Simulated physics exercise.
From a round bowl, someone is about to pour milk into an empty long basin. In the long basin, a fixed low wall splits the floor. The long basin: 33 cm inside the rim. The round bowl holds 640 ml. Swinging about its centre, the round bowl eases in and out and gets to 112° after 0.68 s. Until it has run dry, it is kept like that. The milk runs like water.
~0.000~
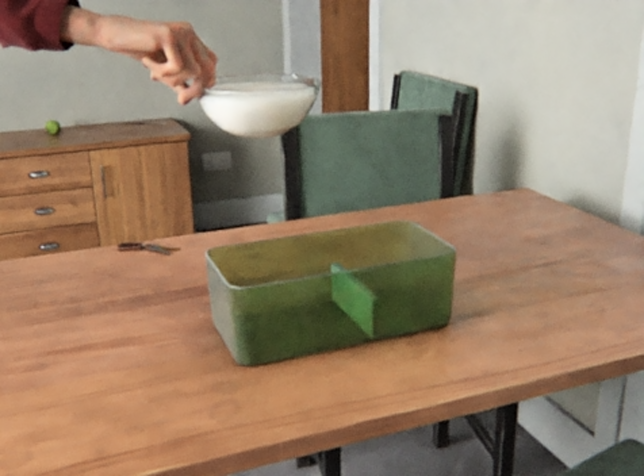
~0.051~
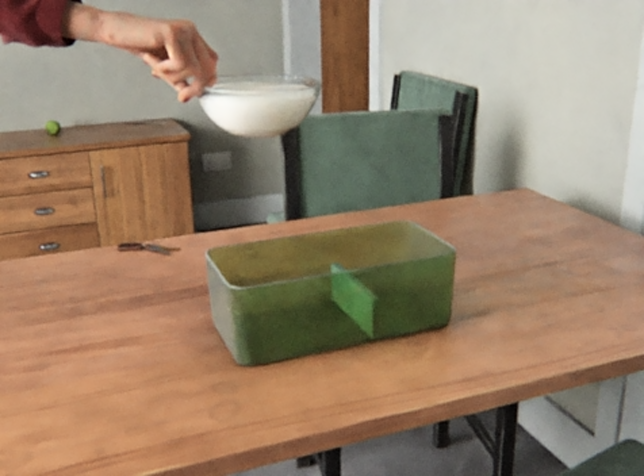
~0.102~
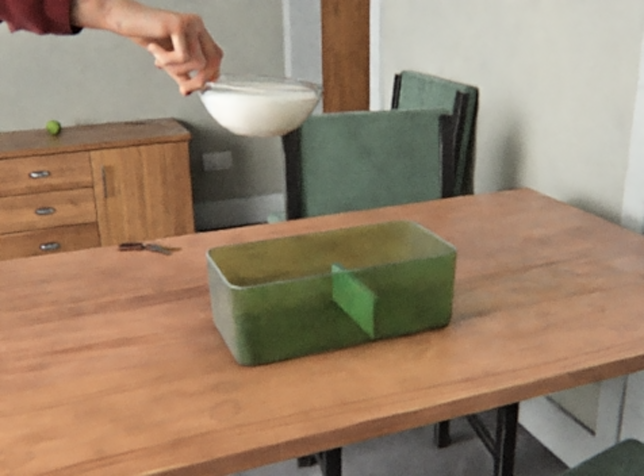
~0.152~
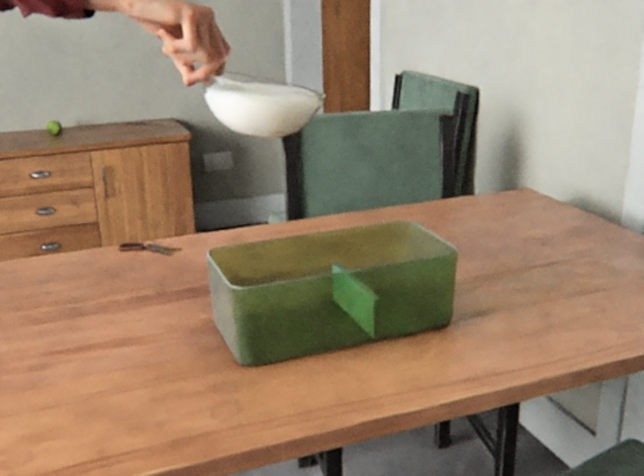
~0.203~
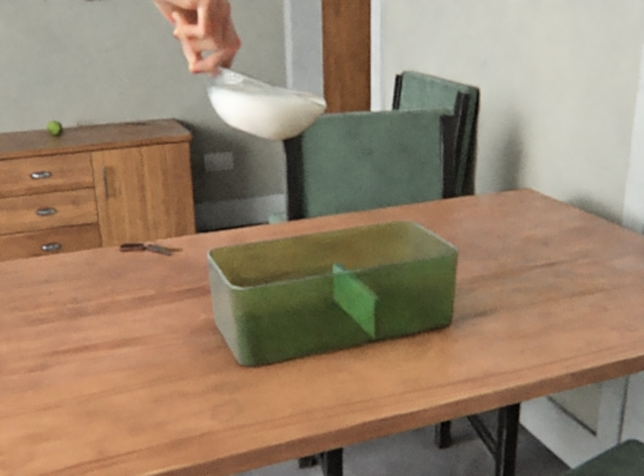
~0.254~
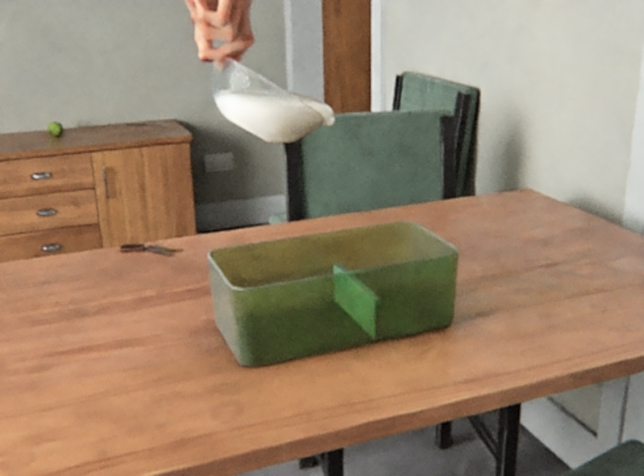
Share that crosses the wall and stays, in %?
56 %.
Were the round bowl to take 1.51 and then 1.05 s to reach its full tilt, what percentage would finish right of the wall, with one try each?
It comes to 75 per cent, and then 70 per cent.
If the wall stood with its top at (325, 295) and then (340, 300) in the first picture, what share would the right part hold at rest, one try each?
It comes to 80 per cent, and then 65 per cent.
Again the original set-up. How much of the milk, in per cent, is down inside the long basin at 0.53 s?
I reckon close to 48 percent of it.
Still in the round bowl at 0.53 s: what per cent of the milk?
2 %.
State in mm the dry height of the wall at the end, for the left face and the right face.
Noted: Left near 50 mm, right near 40 mm.
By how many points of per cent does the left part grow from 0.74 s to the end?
That works out to roughly 6 per cent of the whole.
By 0.53 s the tilt is 99° and 2 per cent is still to pour, 4 is left of the wall and 44 right of it.
By 0.74 s the tilt is 112° and 0 per cent is still to pour, 35 is left of the wall and 55 right of it.
By 0.95 s the tilt is 112° and 0 per cent is still to pour, 40 is left of the wall and 55 right of it.
By 1.18 s the tilt is 112° and 0 per cent is still to pour, 40 is left of the wall and 56 right of it.
At rest 40 per cent lies left of the wall, 56 right of it and 4 outside.
